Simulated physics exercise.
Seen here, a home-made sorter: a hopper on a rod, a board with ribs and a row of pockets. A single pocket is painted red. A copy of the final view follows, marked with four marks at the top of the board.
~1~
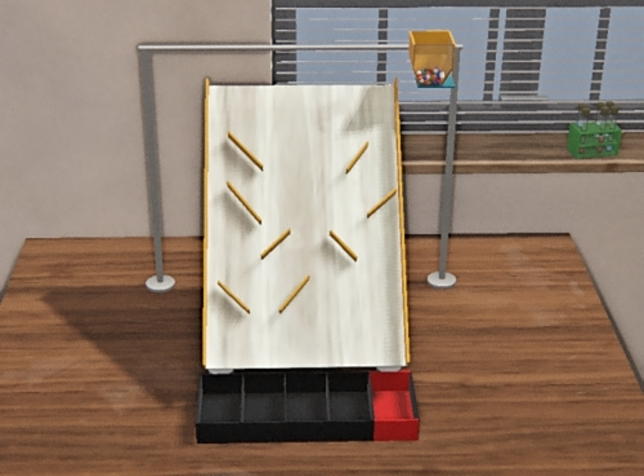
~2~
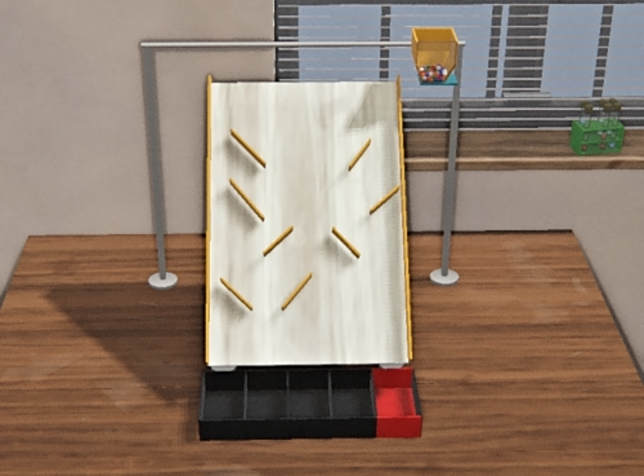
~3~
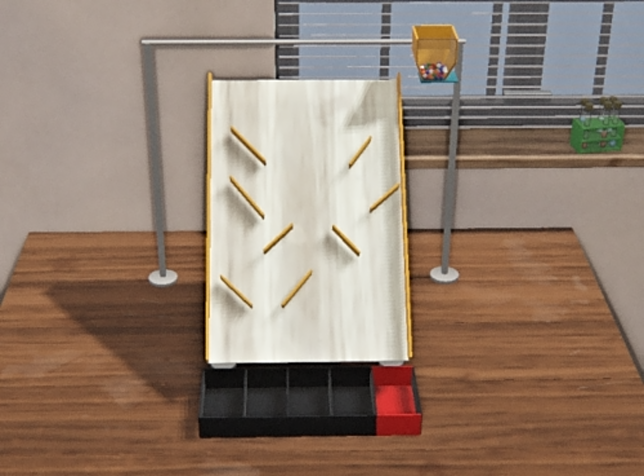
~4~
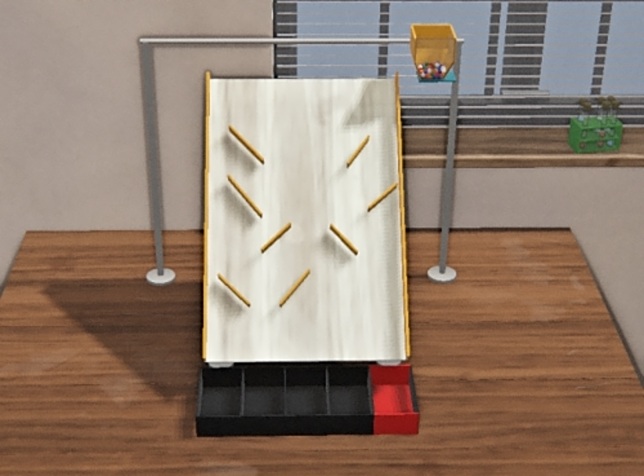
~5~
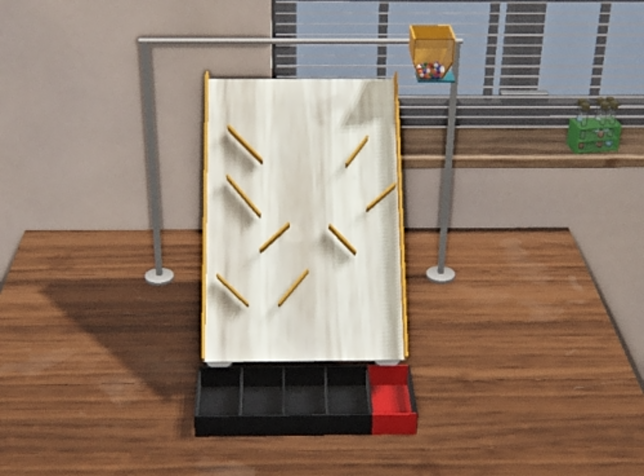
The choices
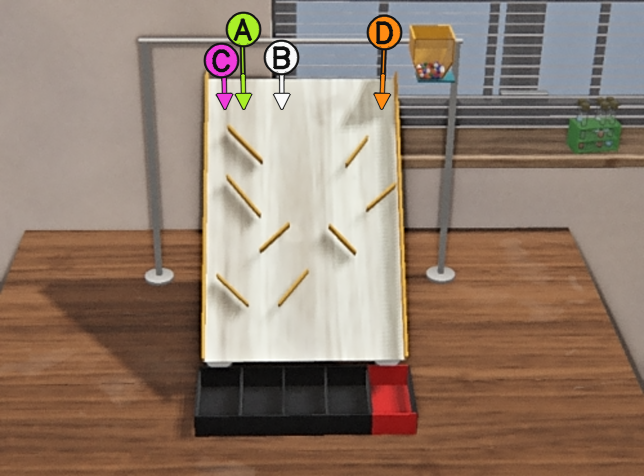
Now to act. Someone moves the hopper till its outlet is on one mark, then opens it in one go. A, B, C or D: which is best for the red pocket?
D beats the others.
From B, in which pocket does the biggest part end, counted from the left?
The second.
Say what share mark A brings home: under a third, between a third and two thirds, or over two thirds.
Under a third.
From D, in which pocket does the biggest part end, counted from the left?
It is the fifth one.
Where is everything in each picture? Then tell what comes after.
Hopper at (430, 77), round plastic beads, door shut, in the first picture.
Ribs (231, 129) to (265, 163), (350, 166) to (371, 138), (230, 178) to (264, 217), in the second picture.
Ribs (371, 208) to (399, 183), (264, 250) to (293, 223), (333, 225) to (360, 252), in the third picture.
Ribs (218, 274) to (250, 304), (280, 303) to (309, 269), in the fourth picture.
Red pocket at (394, 423), number 5 of 5 from the left, in the fifth picture.
On the marked copy, mark A meets the board at (243, 103); mark B meets the board at (281, 103); mark C meets the board at (224, 103); mark D meets the board at (381, 103).
If A is chosen, a small part in the red pocket, most in other pockets, a small part outside the box.
If B is chosen, a small part in the red pocket, most in other pockets, a small part outside the box.
If C is chosen, a small part in the red pocket, most in other pockets, a small part outside the box.
If D is chosen, about two thirds in the red pocket, about a quarter in other pockets, a stray few held on the board, a small part outside the box.
